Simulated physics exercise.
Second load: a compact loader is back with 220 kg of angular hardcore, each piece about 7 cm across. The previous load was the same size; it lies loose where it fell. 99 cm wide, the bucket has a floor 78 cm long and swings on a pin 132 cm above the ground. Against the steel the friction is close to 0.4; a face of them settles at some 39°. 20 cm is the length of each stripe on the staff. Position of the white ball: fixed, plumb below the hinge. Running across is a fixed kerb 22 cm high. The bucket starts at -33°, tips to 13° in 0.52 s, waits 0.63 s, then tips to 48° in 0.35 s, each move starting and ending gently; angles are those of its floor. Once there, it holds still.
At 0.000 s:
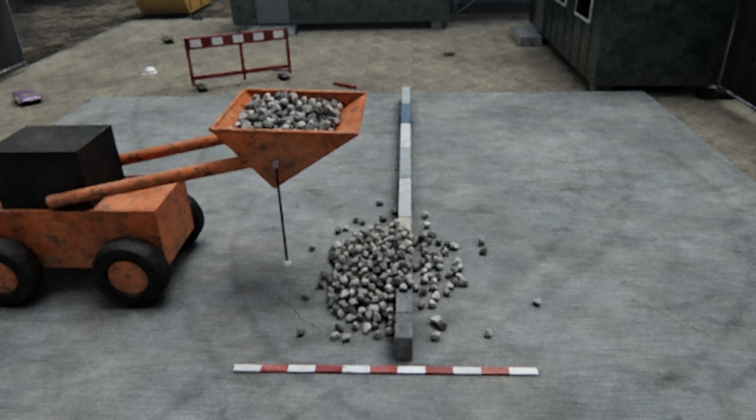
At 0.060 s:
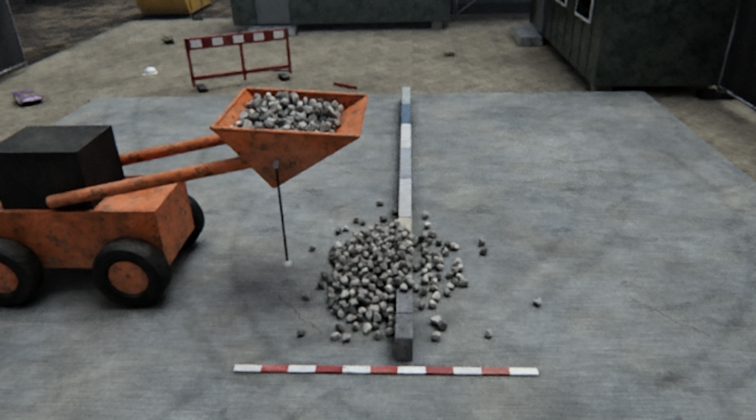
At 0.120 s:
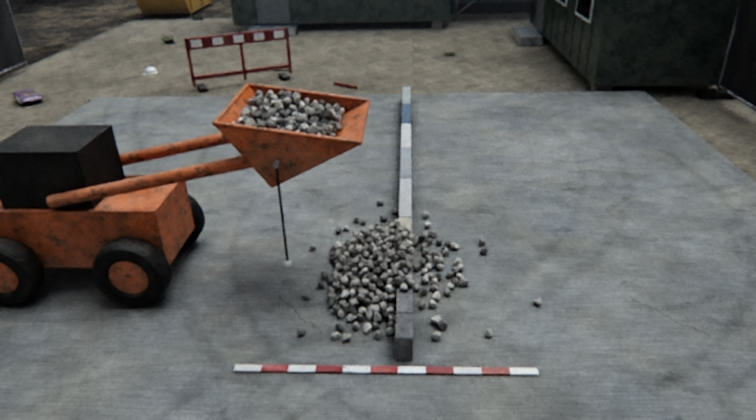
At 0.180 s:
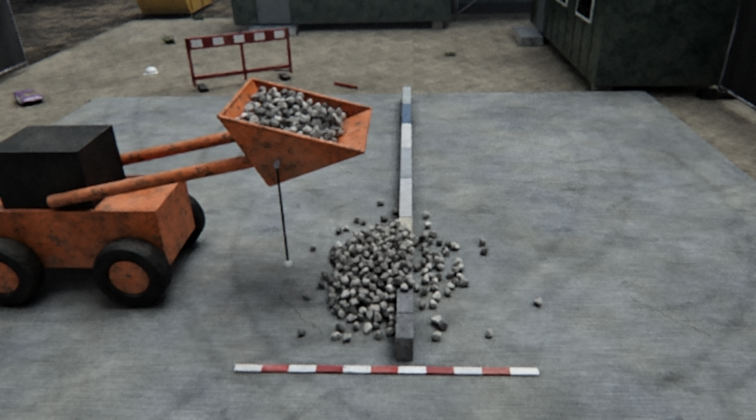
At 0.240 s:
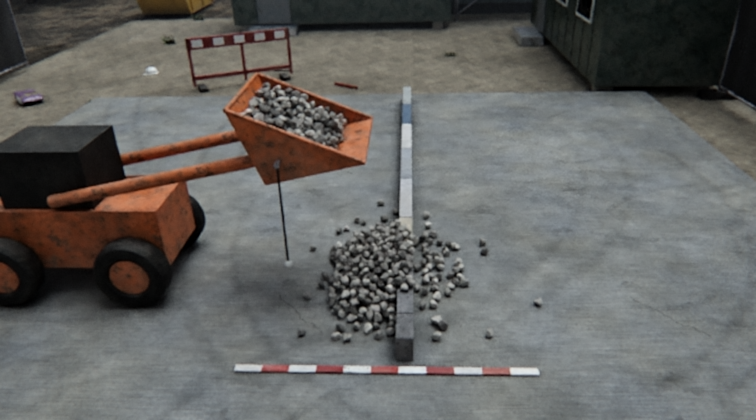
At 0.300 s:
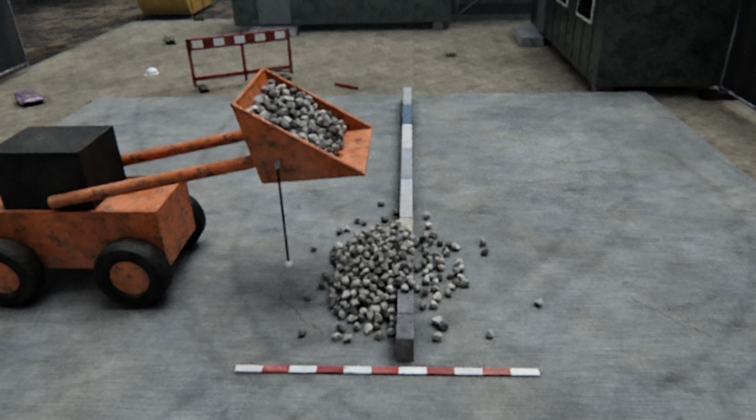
An orange loader's raised bucket of grey stones tilts forward beside a loose stone pile.
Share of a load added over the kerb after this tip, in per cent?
Some 7 %.
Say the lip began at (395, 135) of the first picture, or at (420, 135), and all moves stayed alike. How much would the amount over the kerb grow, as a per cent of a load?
55 % and 90 %.
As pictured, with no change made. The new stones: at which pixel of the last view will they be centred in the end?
In the last view, about pixel (366, 257).
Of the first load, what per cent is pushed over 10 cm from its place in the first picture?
Roughly 5 percent.
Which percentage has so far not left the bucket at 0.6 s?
About 100 per cent is held.
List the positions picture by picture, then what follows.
The bucket is at -33°, its lip at (358, 134); the top of the load is at (280, 100). The earlier load is highest near (399, 243), 33 cm above ground level, 89 % on this side of the kerb, 11 % over the kerb, in the first frame.
The bucket is at -31°, its lip at (359, 137); the top of the load is at (276, 101); the stones move at 0.2 m/s on average, in the second frame.
The bucket is at -27°, its lip at (362, 143); the top of the load is at (276, 98); the stones move at 0.3 m/s on average, in the third frame.
Lip at (364, 152), floor tilted -20°, highest stones at (262, 98); the stones move at 0.4 m/s on average, in the fourth frame.
The bucket is at -13°, its lip at (365, 163); the top of the load is at (266, 94); the stones move at 0.4 m/s on average, in the fifth frame.
The bucket is at -5°, its lip at (365, 175); the top of the load is at (270, 91); the stones move at 0.4 m/s on average, in the sixth frame.
After 0.4 s the floor is at 7°; in per cent of one load, 100 in the bucket, 89 on this side of the kerb, 11 over the kerb; the foremost stones are at (480, 276).
After 0.6 s the floor is at 13°; in per cent of one load, 100 in the bucket, 89 on this side of the kerb, 11 over the kerb; the foremost stones are at (480, 276).
After 2.0 s the floor is at 48°; in per cent of one load, 7 in the bucket, 178 on this side of the kerb, 14 over the kerb; the foremost stones are at (488, 268).
After 4.5 s the floor is at 48°; in per cent of one load, 0 in the bucket, 181 on this side of the kerb, 19 over the kerb; the foremost stones are at (491, 271). Net gain over the kerb, 7.
